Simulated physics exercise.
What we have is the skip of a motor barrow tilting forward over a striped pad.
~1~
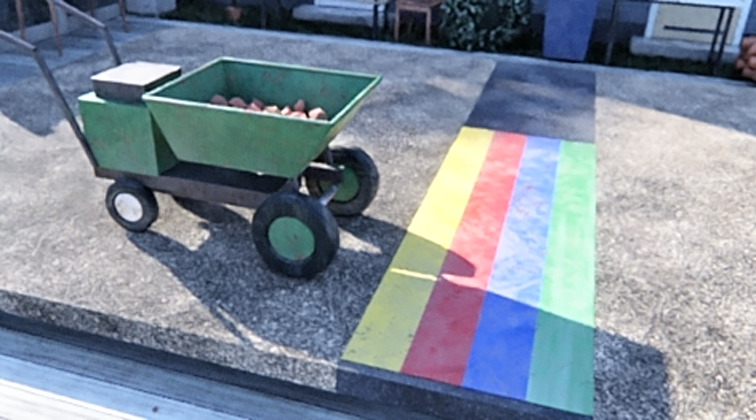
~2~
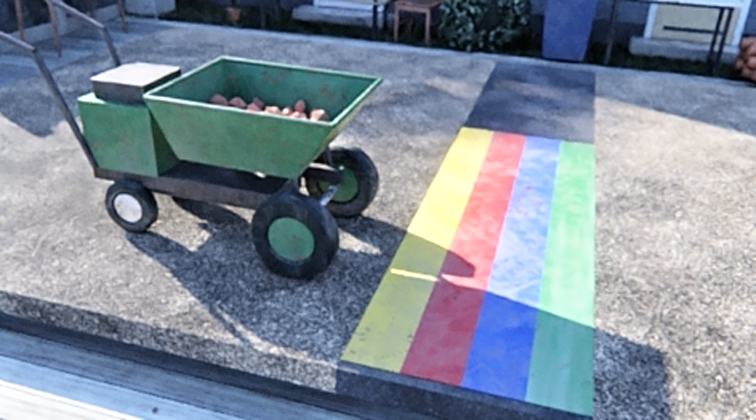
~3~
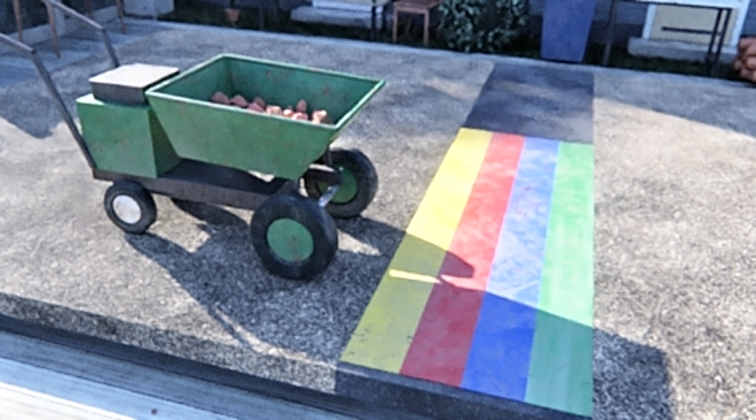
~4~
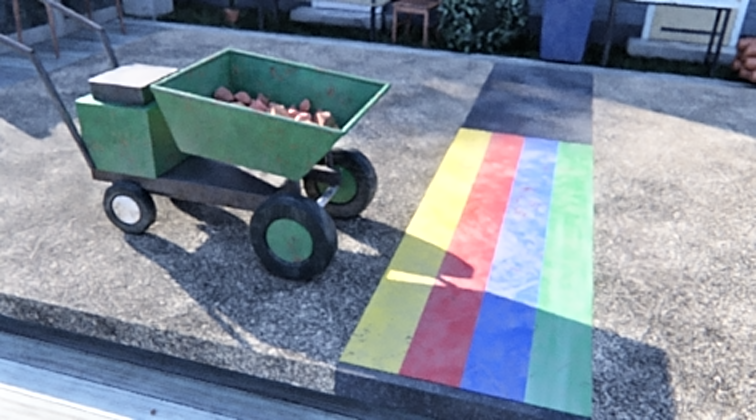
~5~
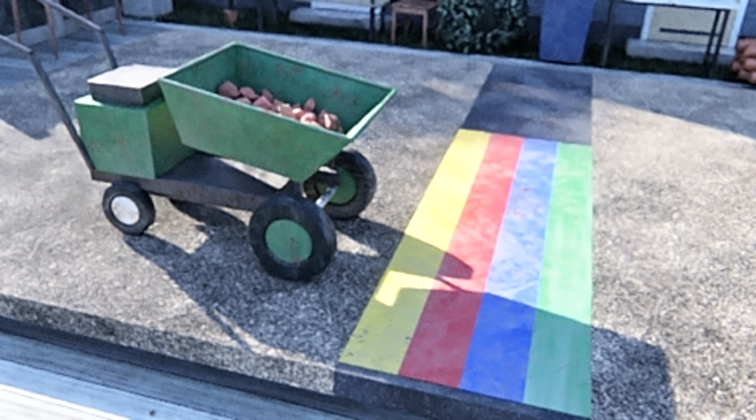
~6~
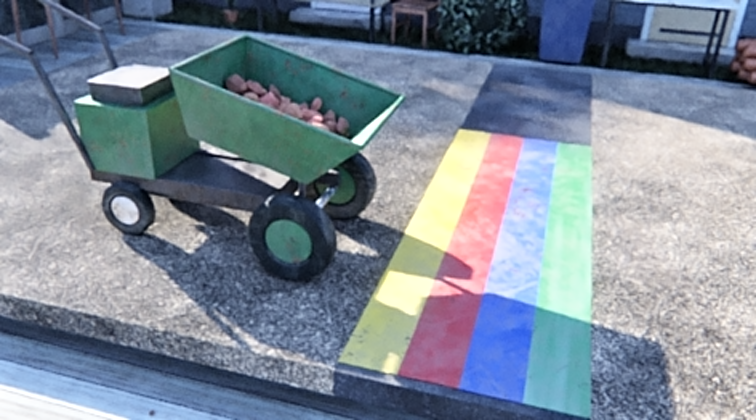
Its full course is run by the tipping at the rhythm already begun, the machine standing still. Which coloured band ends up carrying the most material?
The red band.
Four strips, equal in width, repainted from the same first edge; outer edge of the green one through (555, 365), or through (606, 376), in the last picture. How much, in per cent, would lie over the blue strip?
The first comes to 20 per cent and the second to 10 per cent.
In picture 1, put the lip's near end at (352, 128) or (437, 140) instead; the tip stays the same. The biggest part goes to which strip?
The first try: The red one. The second: Green.
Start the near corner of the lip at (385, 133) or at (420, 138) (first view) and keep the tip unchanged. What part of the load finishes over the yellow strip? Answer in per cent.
First try: Some 0 %; second try: 0 %.
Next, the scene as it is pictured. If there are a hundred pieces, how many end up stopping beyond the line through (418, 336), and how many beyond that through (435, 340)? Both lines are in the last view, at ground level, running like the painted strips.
Around 60 in a hundred for the first, 50 in a hundred for the second.
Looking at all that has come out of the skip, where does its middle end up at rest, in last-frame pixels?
At about (465, 261), give or take.
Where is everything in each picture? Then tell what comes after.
The first frame shows lip of the skip (332, 125), level; top of the load (275, 115), lumps of rubble; yellow strip (390, 322); red strip (445, 334); blue strip (503, 346); green strip (563, 359).
The second frame shows lip of the skip (333, 127), level; top of the load (275, 115).
The third frame shows lip of the skip (336, 130), tipped barely; top of the load (254, 119).
The fourth frame shows lip of the skip (343, 134), tipped a little; top of the load (257, 117).
The fifth frame shows lip of the skip (351, 140), tipped a little; top of the load (243, 104).
The sixth frame shows lip of the skip (361, 148), tipped clearly; top of the load (251, 101); yellow strip (387, 325); red strip (442, 336); blue strip (500, 348); green strip (560, 361).
Just after the last frame, skip tipped steeply; every one in the skip.
A moment on, skip tipped steeply; every one in the skip.
Further on, skip tipped right over; roughly a third in the skip; about a tenth over the yellow strip; roughly half over the red strip; about a tenth over the blue strip; about a tenth over the green strip.
When it is over, skip tipped right over; about a tenth in the skip; about a tenth over the yellow strip; roughly half over the red strip; about a tenth over the blue strip; about a tenth over the green strip.
